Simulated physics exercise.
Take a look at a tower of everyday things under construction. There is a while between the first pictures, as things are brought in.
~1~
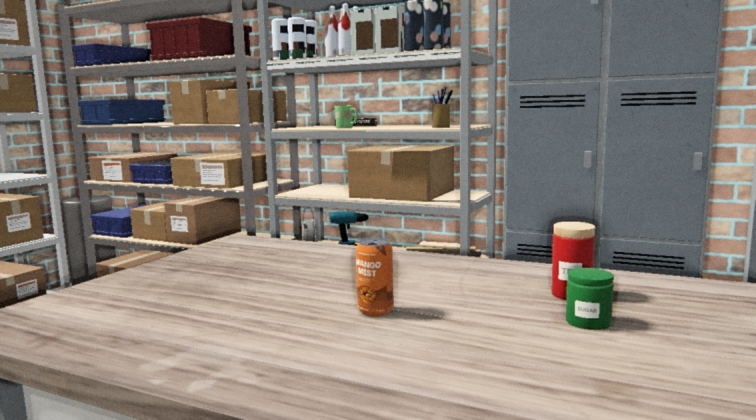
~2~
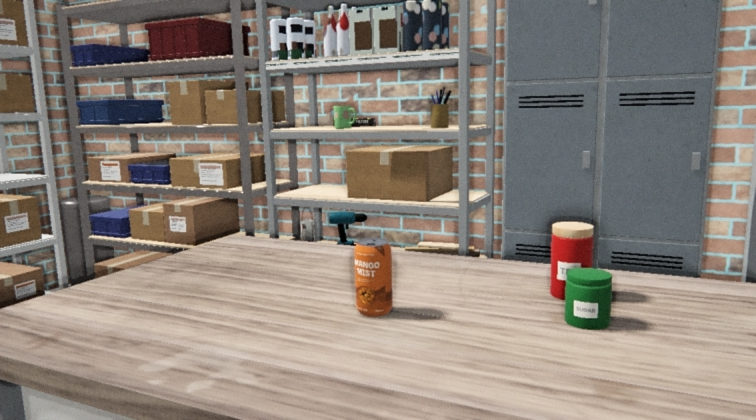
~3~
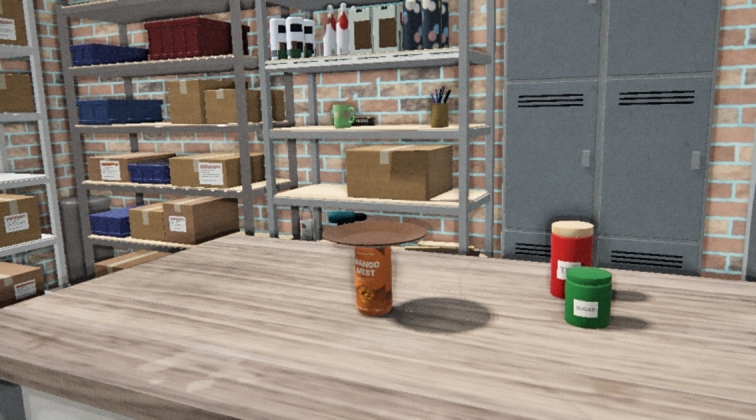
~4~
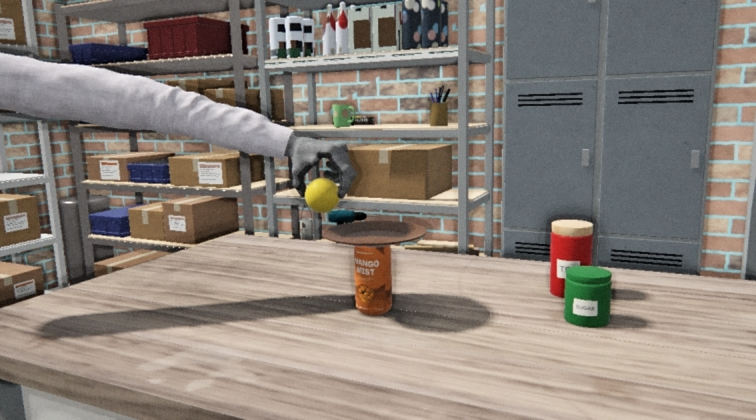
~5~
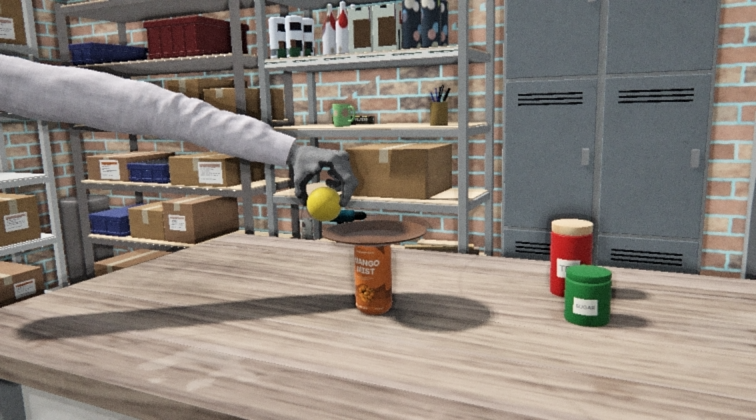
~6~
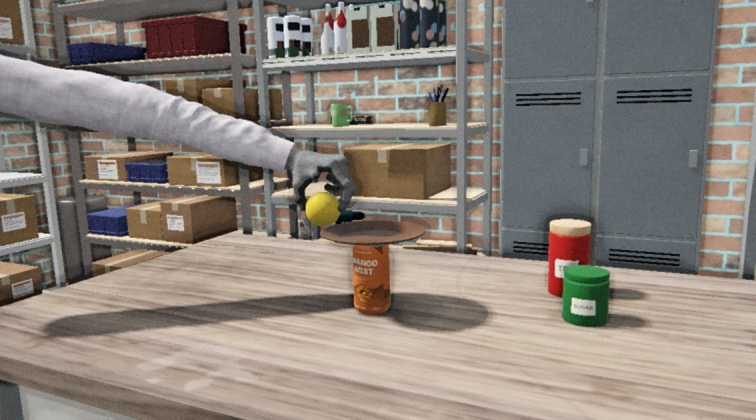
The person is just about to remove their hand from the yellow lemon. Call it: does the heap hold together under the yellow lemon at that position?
It falls apart.
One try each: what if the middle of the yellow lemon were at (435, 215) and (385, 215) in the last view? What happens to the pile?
The pile collapses the first time and remains standing the second time.
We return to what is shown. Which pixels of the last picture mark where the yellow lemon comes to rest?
I'd point to roughly (287, 282).
Then, 0.40 s on from there, yellow lemon now fallen.
Then, 0.50 s on from there, things are still on the move.
Then, 1.80 s on from there, nothing new.
In the end, fallen, yellow lemon; the other 4 unmoved. At the end, from the last picture's camera, yellow lemon near (287, 282). The pile comes apart.
